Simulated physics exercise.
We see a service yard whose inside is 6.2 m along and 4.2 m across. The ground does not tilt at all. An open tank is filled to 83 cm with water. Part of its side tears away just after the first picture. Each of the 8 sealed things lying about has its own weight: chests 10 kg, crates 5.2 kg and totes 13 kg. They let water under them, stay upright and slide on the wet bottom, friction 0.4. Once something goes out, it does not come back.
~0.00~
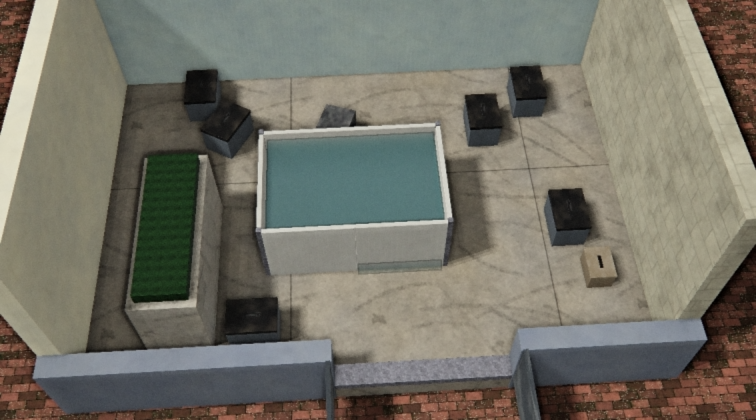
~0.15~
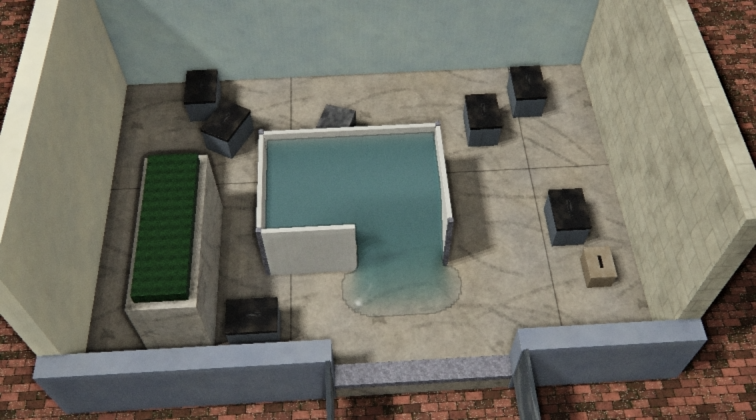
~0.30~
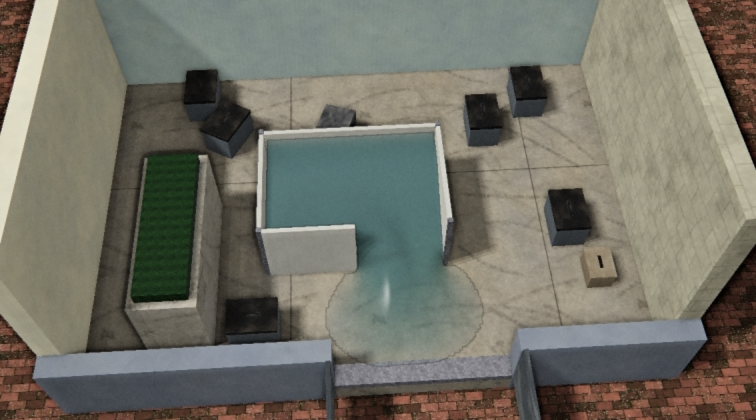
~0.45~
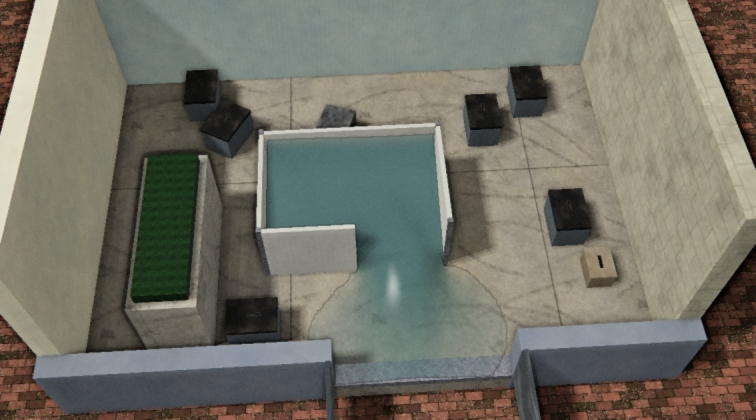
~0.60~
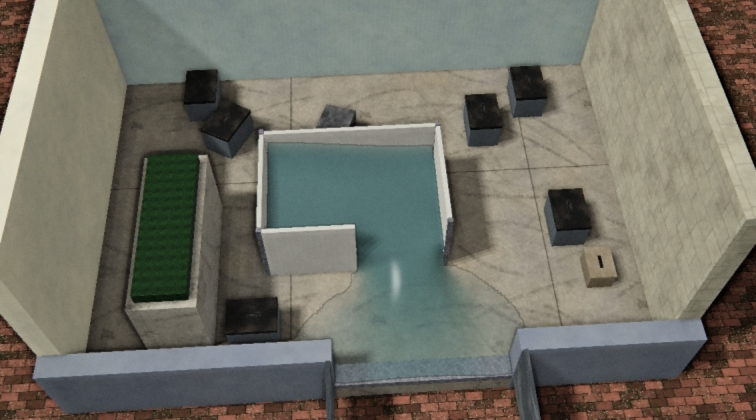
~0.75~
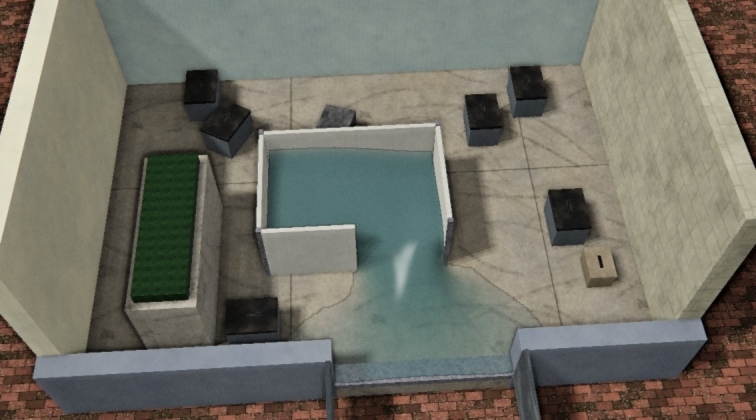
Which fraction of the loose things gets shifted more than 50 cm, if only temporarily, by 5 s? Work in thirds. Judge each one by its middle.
The share is less than one third.
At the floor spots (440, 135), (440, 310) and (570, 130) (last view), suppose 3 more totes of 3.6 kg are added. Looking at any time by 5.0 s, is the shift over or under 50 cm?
In the order asked: Below the mark; above the mark; above the mark.
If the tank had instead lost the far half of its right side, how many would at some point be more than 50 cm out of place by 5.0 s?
Result: 7 of them.
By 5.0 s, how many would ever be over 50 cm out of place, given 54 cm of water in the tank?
It would come to 0 of them.
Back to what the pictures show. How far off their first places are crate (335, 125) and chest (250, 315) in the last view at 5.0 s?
Shifts in order: 0 cm; 0 cm.
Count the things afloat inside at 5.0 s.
Answer: 0.
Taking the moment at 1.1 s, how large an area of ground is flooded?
6.0 m2.
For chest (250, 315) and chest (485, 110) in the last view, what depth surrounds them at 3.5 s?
Close to 2 and 0 centimetres.
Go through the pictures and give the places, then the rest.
The first frame shows a chest at (529, 81), on the bottom; a crate at (334, 124), on the bottom; 2.5 m2 under water; 0 of 8 have shifted.
The second frame shows a chest at (529, 81) rests on the ground; a crate at (334, 124), on the bottom; water covers 3.2 m2; 0 of 8 have shifted.
The third frame shows a chest at (529, 81), on the bottom; a crate at (334, 124) rests on the ground; 4.2 m2 under water; 0 of 8 have shifted.
The fourth frame shows a chest at (529, 81) rests on the ground; a crate at (334, 124) rests on the ground; 5.1 m2 under water; 0 of 8 have shifted.
The fifth frame shows a chest at (529, 81), on the bottom; a crate at (334, 124) rests on the ground; 5.4 m2 under water; 0 of 8 have shifted.
The sixth frame shows a chest at (529, 81) rests on the ground; a crate at (334, 124) rests on the ground; water covers 5.5 m2; 0 of 8 have shifted.
After 1.1 s 0 of 8 are over 50 cm from their spots; 0 afloat.
After 2.2 s 0 of 8 are over 50 cm from their spots; 0 afloat.
After 3.5 s 0 of 8 are over 50 cm from their spots; 0 afloat.
After 5.0 s 0 of 8 are over 50 cm from their spots, and 0 have been at some point; 0 afloat.
